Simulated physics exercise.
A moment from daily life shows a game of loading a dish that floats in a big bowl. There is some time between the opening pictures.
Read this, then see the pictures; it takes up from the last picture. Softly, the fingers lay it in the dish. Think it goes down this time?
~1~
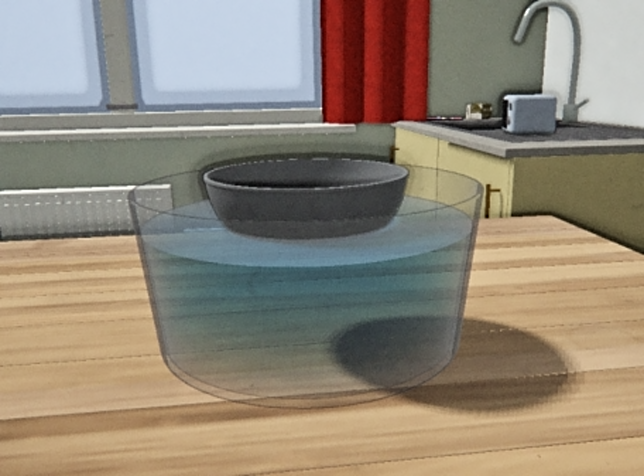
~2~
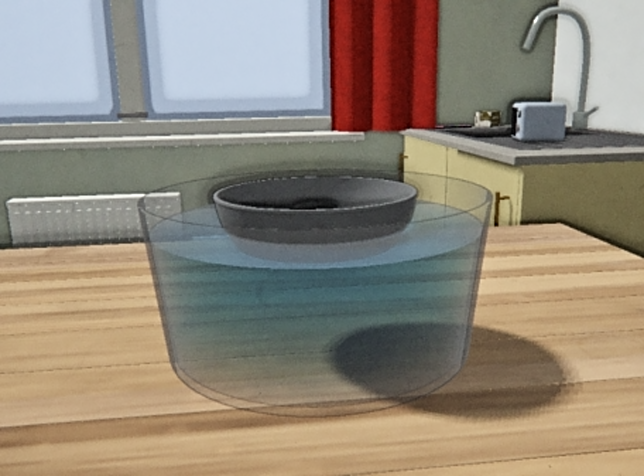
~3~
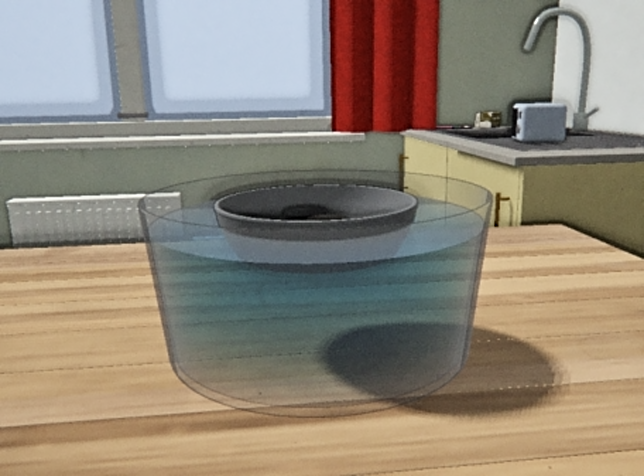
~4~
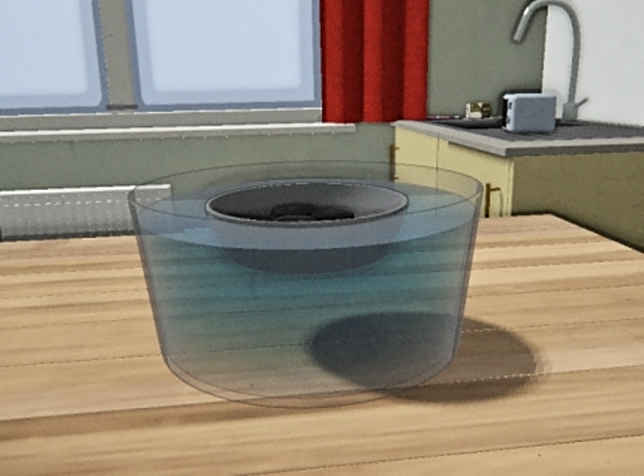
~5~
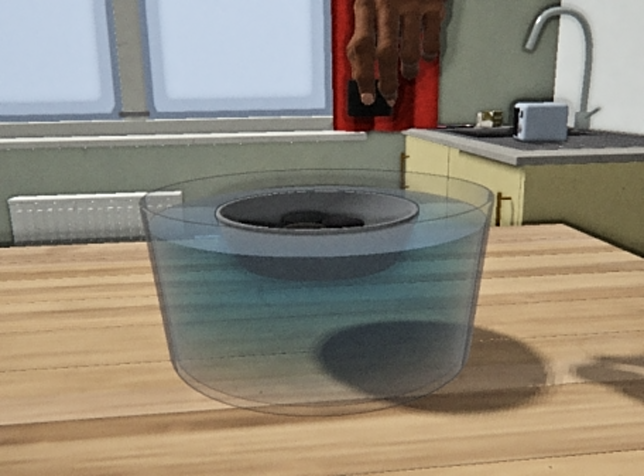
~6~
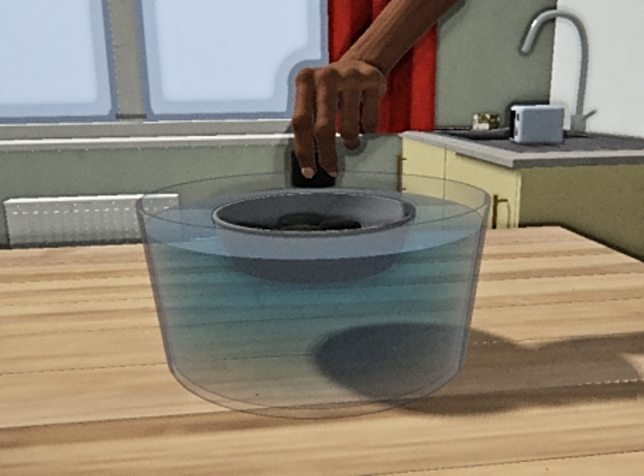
Yes, down it goes.
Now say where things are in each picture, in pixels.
The first picture shows dish (307, 174) empty; most of its side above the surface.
The second picture shows dish (316, 192) with one aboard; about two thirds of its side above the surface.
The third picture shows dish (316, 202) with two aboard; about a third of its side above the surface.
The fourth picture shows dish (307, 202) with three aboard; hardly any of its side above the surface.
The fifth picture shows dish (317, 210) with three aboard; hardly any of its side above the surface; the next iron weight in the hand at (370, 97).
The sixth picture shows dish (314, 212) with three aboard; hardly any of its side above the surface; the next iron weight in the hand at (313, 167).
Shortly, the iron weight is in and the dish dips.
Then, water pours in over its edge.
At the finish, the dish lies on the bottom with its load.
